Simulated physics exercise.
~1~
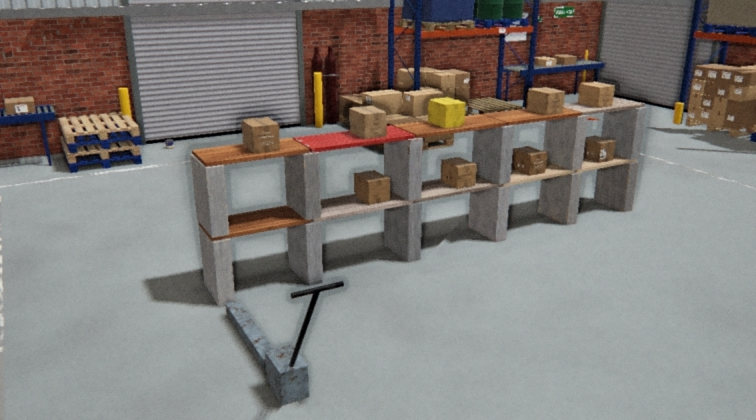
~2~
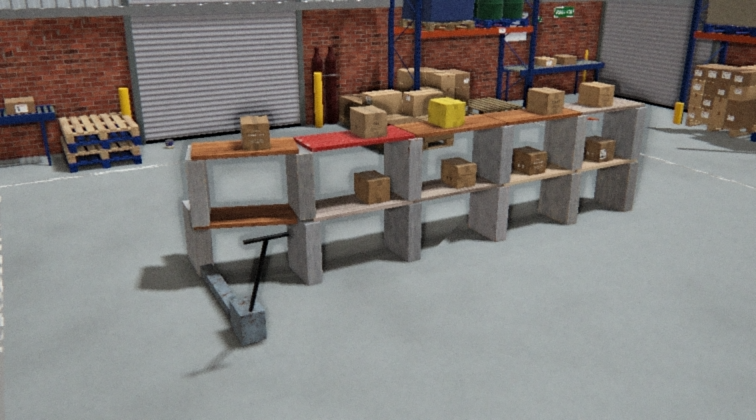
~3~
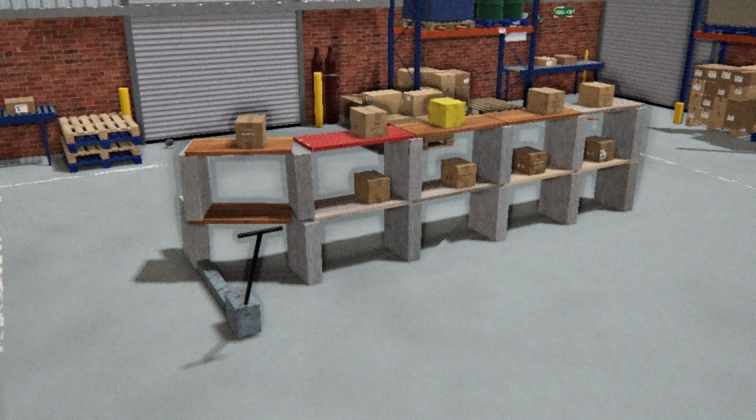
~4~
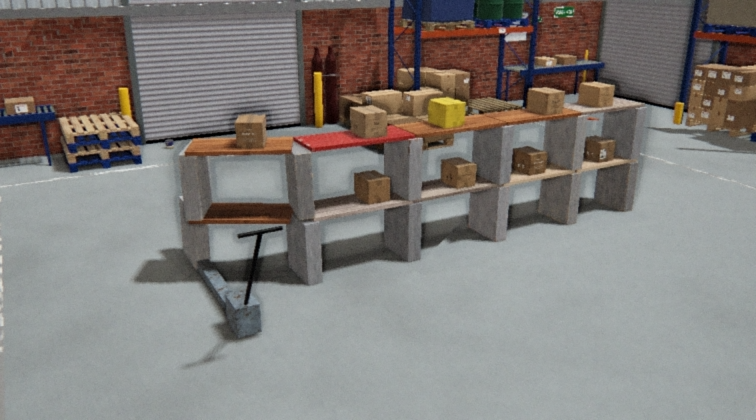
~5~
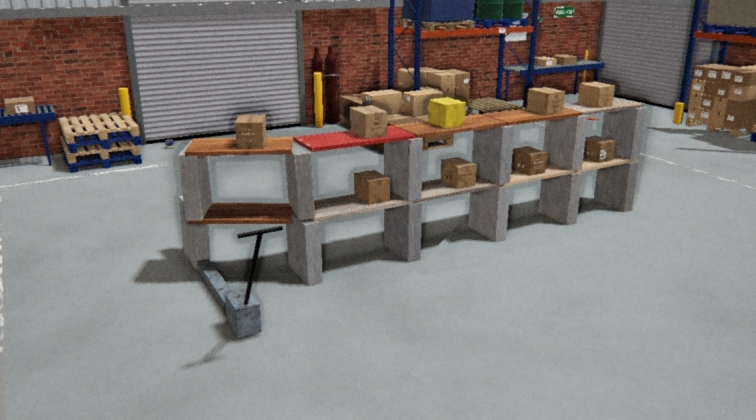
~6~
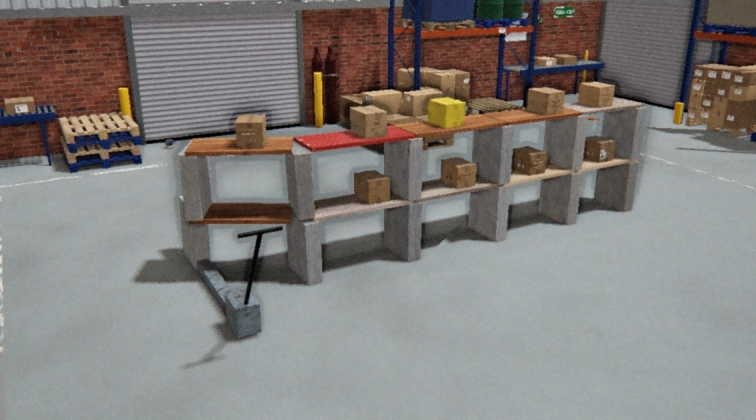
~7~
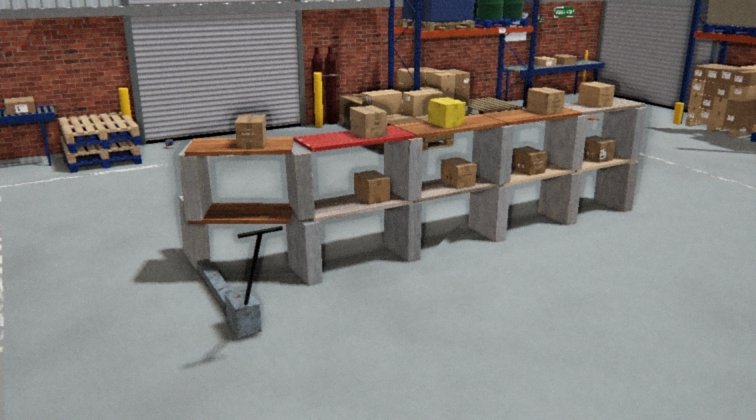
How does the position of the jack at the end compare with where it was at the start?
It ends up farther left and farther back, closer in against the left end of the rack than at the start, when it stood nearer the viewer on the open floor.
Grey jack with a black handle sliding in at the rack's left end, shifting it slightly left, every board and carton staying up.
